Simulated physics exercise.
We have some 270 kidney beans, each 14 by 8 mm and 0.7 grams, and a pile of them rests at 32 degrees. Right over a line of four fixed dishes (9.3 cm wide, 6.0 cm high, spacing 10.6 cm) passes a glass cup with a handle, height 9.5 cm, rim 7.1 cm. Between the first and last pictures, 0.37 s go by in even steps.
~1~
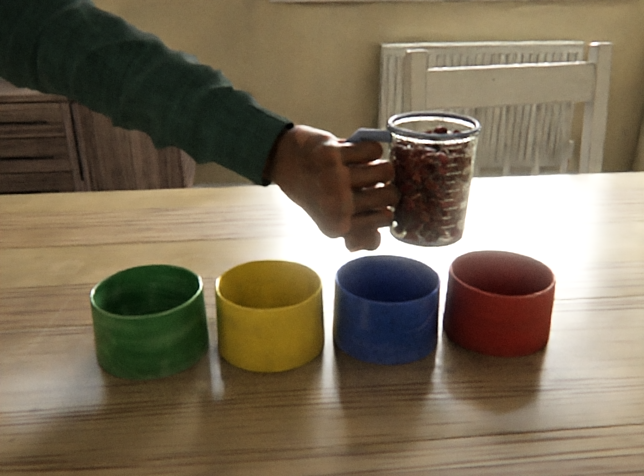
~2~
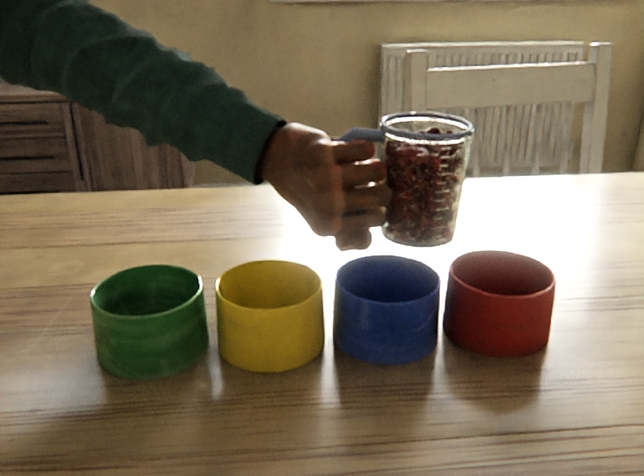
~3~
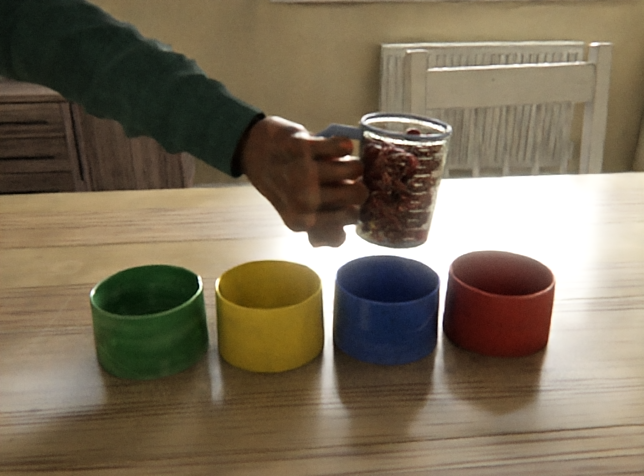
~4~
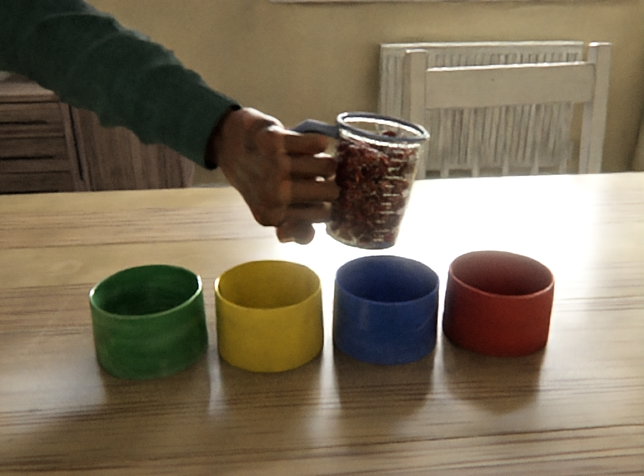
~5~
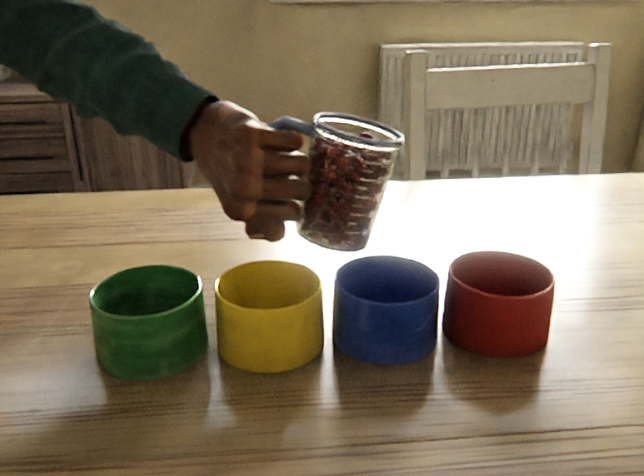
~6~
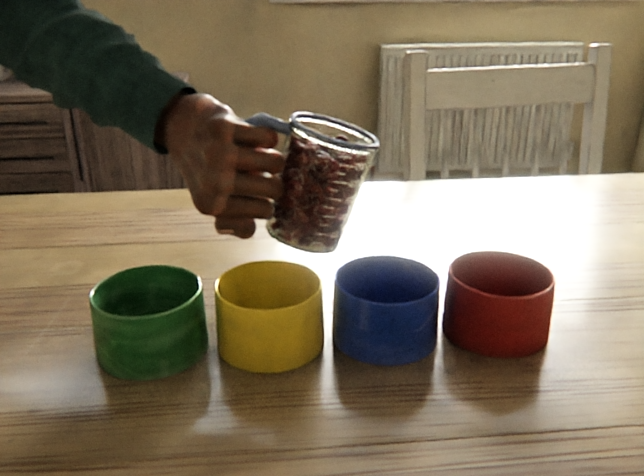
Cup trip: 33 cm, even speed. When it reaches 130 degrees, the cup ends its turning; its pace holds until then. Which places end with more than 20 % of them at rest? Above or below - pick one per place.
Red dish: Below; blue dish: Below; green dish: Above; yellow dish: Below; counter: Below.
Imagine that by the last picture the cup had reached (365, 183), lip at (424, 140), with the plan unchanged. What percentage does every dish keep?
Final shares - red 0 %, blue 0 %, green 100 %, yellow 0 %.
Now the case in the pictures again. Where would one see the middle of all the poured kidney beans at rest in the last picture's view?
About (146, 320).
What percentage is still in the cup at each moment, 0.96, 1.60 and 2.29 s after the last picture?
Going in order, it reads 100, then 80, and finally 0 per cent.
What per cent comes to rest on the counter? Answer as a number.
I'd reckon around 0 per cent.
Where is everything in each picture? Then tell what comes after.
In the first picture, cup at (430, 180), tilt 0 degrees, lip at (476, 123), moved 0.0 cm; middle of the pieces at (434, 186); red dish at (502, 272); blue dish at (387, 278); yellow dish at (269, 283); green dish at (147, 289).
In the second picture, cup at (422, 180), tilt 1 degrees, lip at (469, 125), moved 0.7 cm; middle of the pieces at (426, 187).
In the third picture, cup at (399, 181), tilt 5 degrees, lip at (449, 128), moved 2.7 cm; middle of the pieces at (402, 188).
In the fourth picture, cup at (371, 182), tilt 9 degrees, lip at (424, 132), moved 4.9 cm; middle of the pieces at (374, 189).
In the fifth picture, cup at (345, 183), tilt 13 degrees, lip at (400, 137), moved 7.2 cm; middle of the pieces at (348, 191).
In the sixth picture, cup at (318, 184), tilt 17 degrees, lip at (376, 142), moved 9.4 cm; middle of the pieces at (320, 192); red dish at (501, 273); blue dish at (387, 278); yellow dish at (269, 284); green dish at (146, 290).
Then, 0.96 s after the last picture, tilt 69 degrees; cup holds 100 %.
Then, 1.60 s after the last picture, tilt 104 degrees; cup holds 80 %, green 15 %.
Then, 2.29 s after the last picture, tilt 130 degrees; cup holds 0 %, green 100 %.
In the end, red 0 %, blue 0 %, green 100 %, yellow 0 %, counter 0 %.
